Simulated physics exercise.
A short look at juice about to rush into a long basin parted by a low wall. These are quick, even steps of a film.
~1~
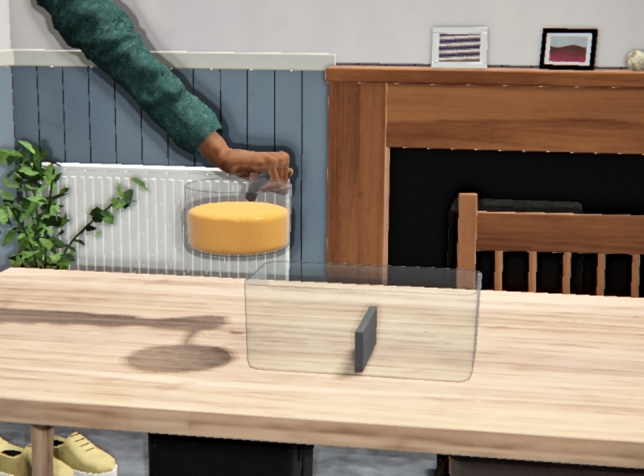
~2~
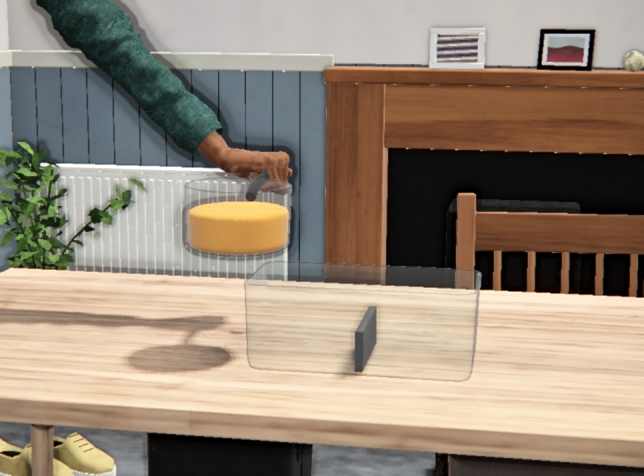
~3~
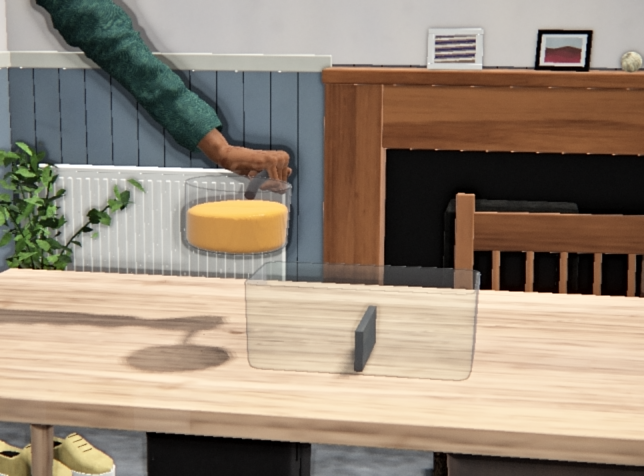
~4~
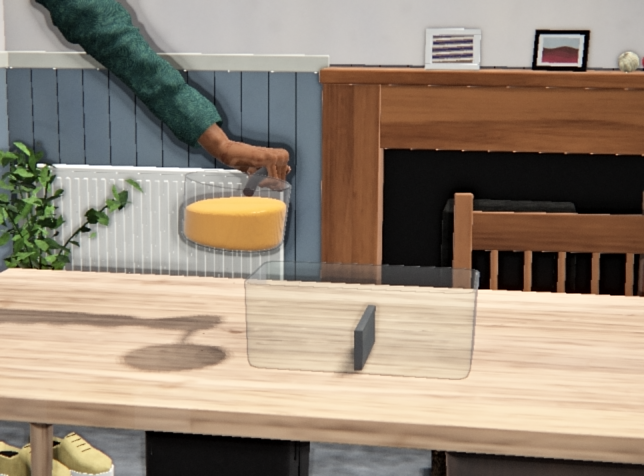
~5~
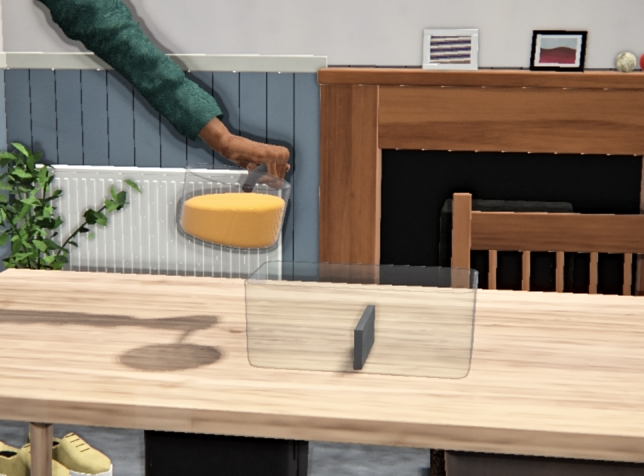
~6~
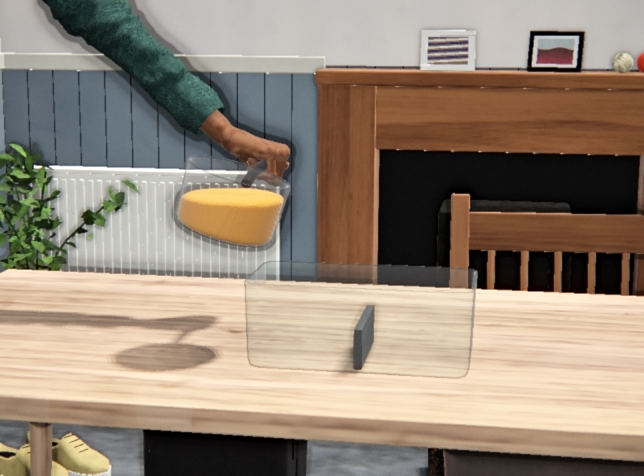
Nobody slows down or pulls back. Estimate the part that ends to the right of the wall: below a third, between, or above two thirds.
It comes to from a third to two thirds.
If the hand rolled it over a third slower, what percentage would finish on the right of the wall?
About 35 per cent.
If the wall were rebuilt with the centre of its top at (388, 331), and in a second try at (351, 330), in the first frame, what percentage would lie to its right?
Roughly 10 per cent, and 85 per cent.
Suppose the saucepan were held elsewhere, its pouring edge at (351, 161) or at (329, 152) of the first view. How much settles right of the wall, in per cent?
Near 85 % and 90 %.
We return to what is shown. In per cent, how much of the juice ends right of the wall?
Near 50 %.
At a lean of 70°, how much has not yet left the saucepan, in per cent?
Roughly 75 in a hundred.
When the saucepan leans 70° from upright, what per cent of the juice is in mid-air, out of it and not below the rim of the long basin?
Near 25 %.
A moment on, the saucepan is tipped part way and 76 per cent is still to pour, 1 is left of the wall and 0 right of it.
Next, the saucepan is tipped on its side and 19 per cent is still to pour, 20 is left of the wall and 36 right of it.
Then the saucepan is tipped right over and 2 per cent is still to pour, 42 is left of the wall and 50 right of it.
Later the saucepan is tipped right over and 0 per cent is still to pour, 48 is left of the wall and 50 right of it.
At rest 48 per cent lies left of the wall, 50 right of it and 2 outside.
